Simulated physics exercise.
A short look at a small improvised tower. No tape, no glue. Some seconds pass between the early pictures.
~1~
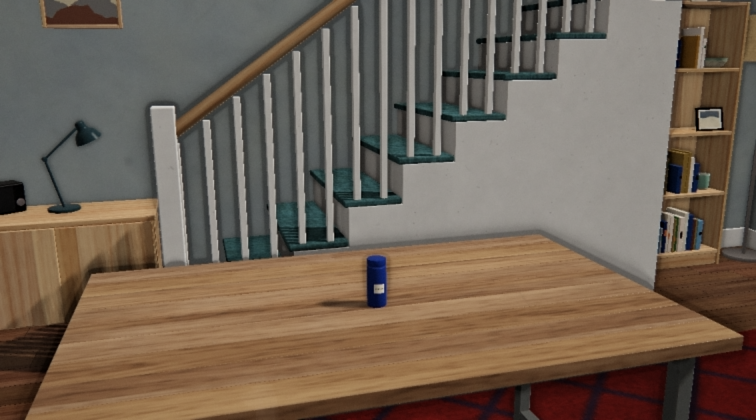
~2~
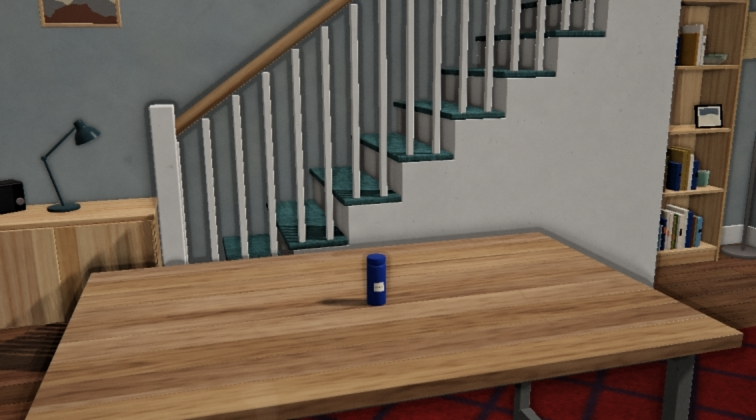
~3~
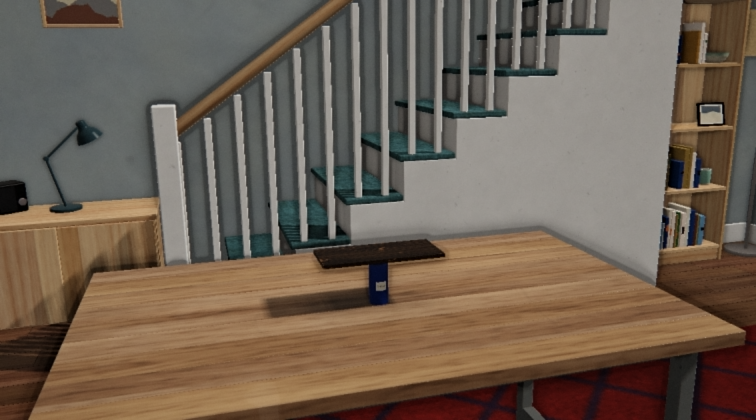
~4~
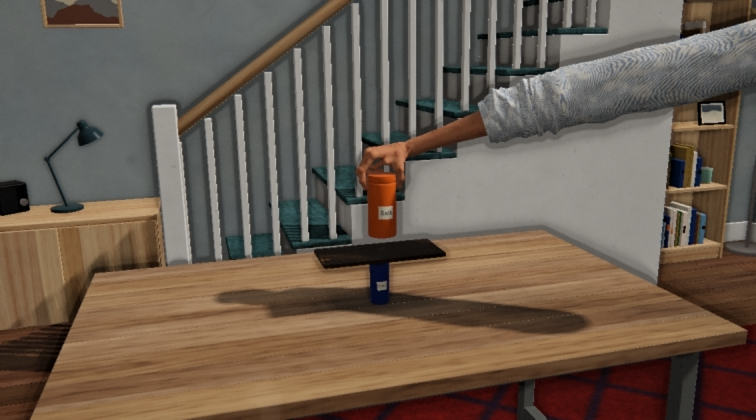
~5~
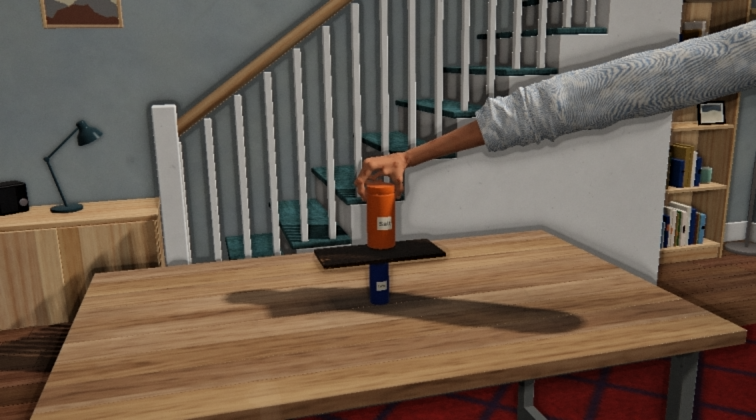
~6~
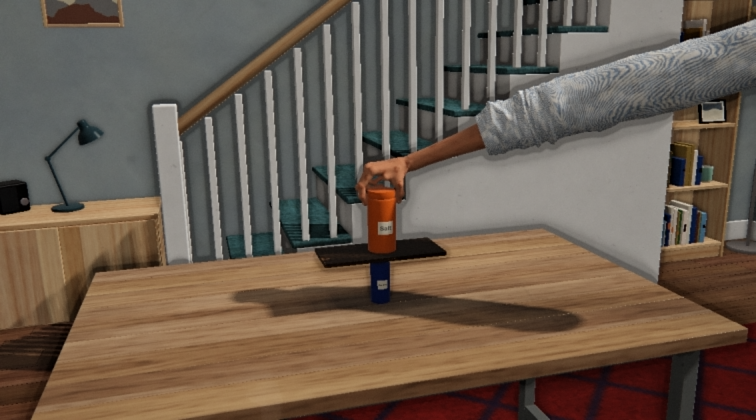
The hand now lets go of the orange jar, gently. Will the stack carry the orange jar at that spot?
The stack keeps its balance.
Then, 0.20 s on from there, no change.
Then, 0.60 s on from there, orange jar resting near (382, 220).
In the end, all 3 unmoved. At the end, from the last picture's camera, orange jar near (382, 220). The stack holds.
